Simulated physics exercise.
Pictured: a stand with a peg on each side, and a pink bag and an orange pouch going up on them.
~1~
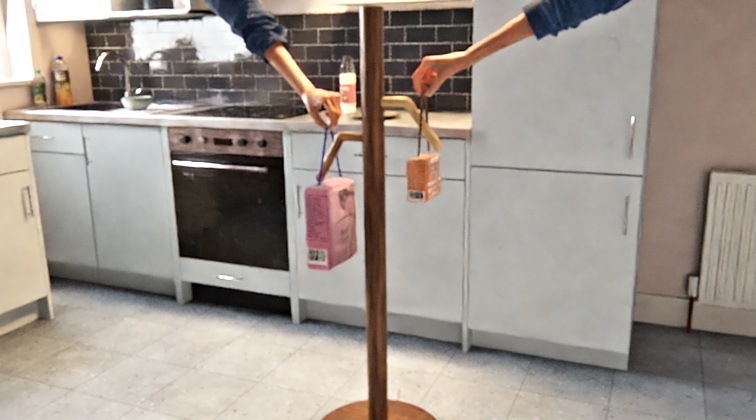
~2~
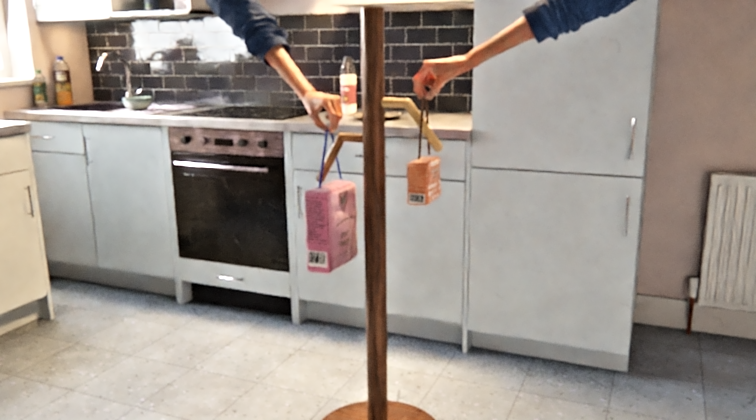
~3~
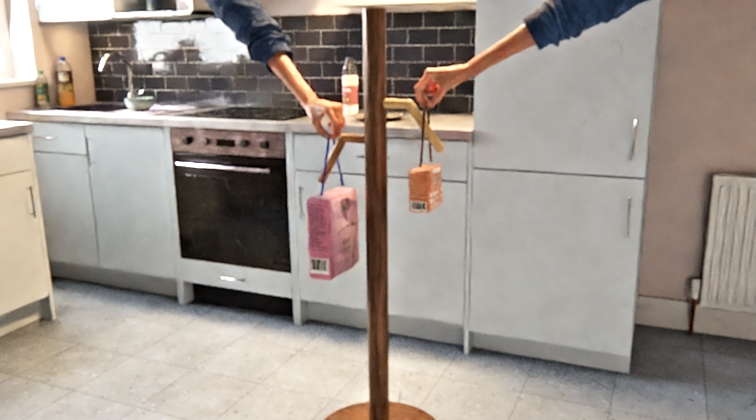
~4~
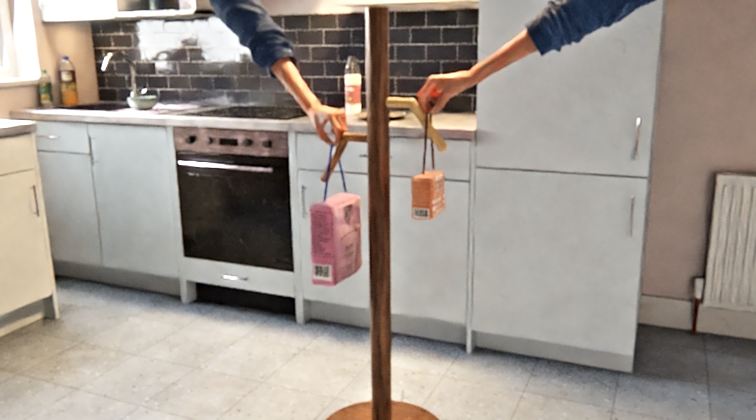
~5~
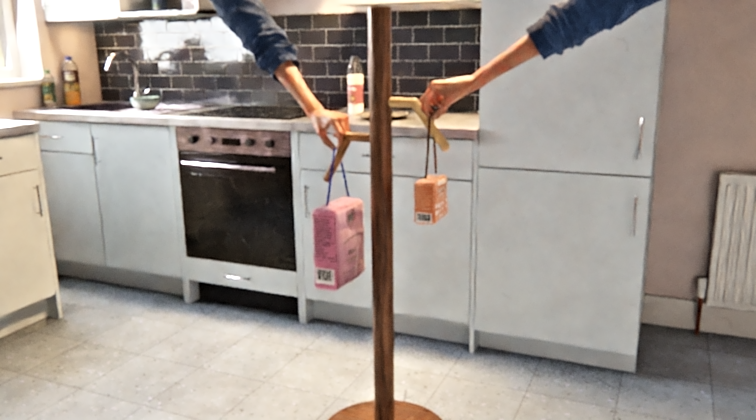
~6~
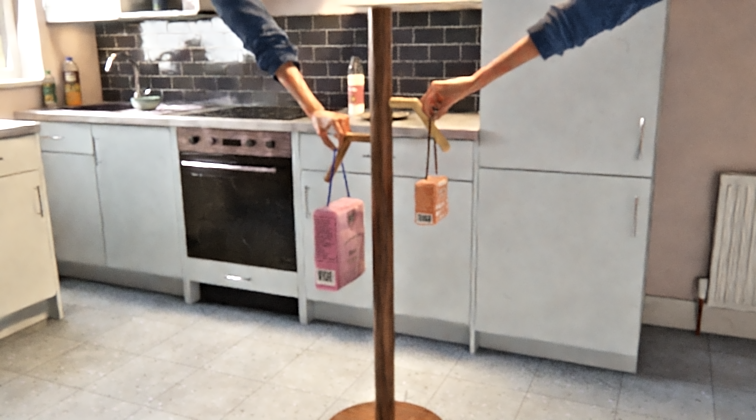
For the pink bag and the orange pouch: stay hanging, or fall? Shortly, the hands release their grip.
The pink bag falls; the orange pouch falls.
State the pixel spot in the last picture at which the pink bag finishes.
(379, 409).
Then, 0.44 s later than the last view, pink bag on the floor near (355, 397); orange pouch on the floor.
Then, 0.74 s later than the last view, pink bag on the floor near (372, 404); orange pouch on the floor.
Finally, pink bag on the floor near (379, 409); orange pouch on the floor. The pink bag comes down and the orange pouch slips off its peg.
